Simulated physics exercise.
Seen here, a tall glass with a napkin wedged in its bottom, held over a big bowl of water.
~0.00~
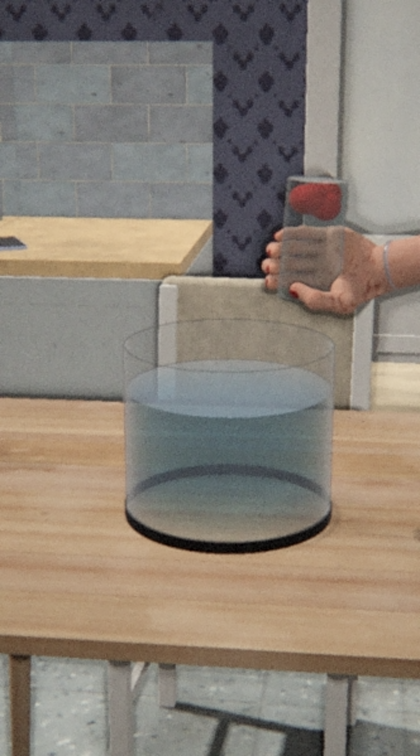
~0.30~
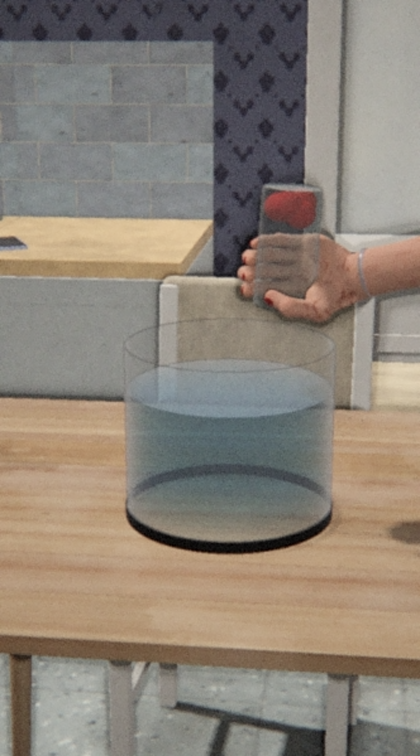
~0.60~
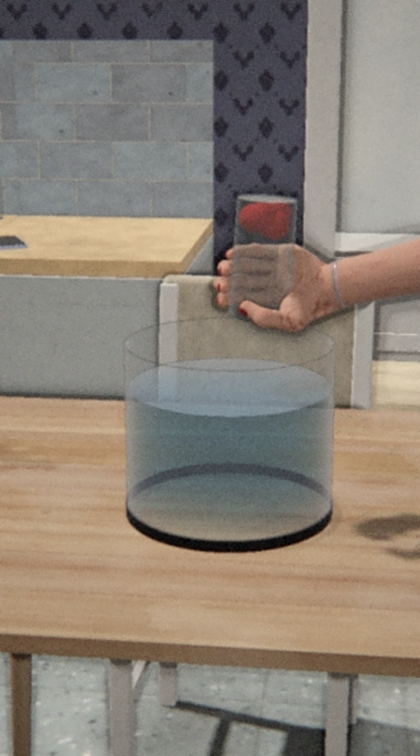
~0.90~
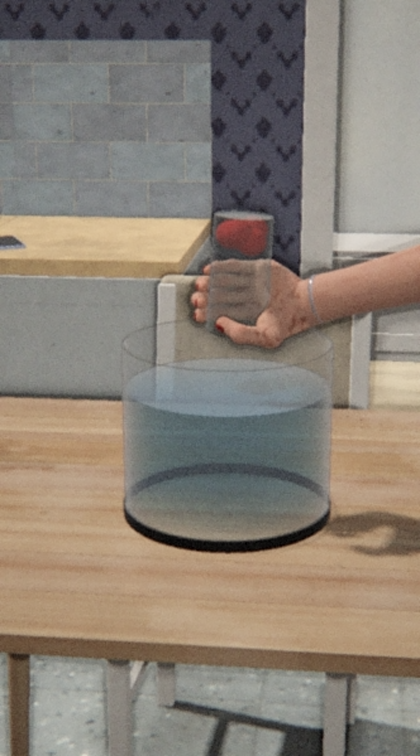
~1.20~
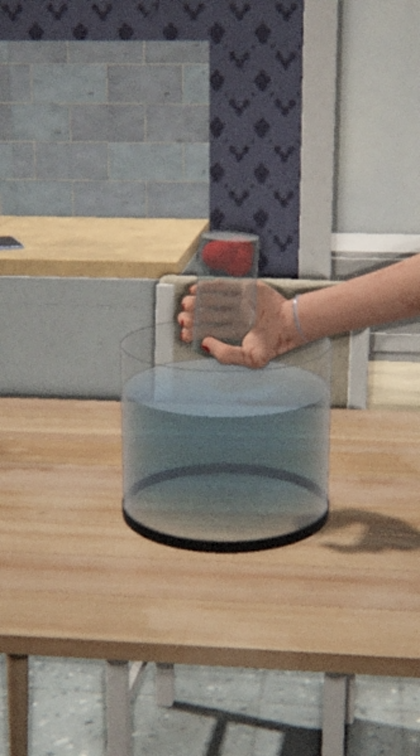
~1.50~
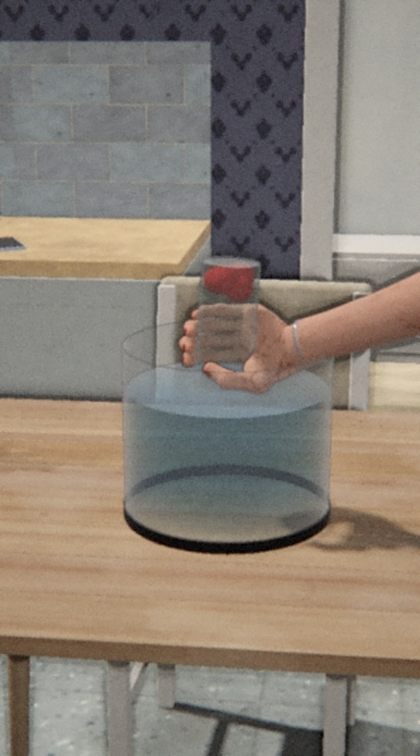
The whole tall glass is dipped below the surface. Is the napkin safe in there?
It stays dry.
By 2.0 s, the tall glass enters the water.
By 2.6 s, air is trapped inside and holds the level down.
By 4.0 s, the tall glass is under, still full of air, and the napkin is dry.
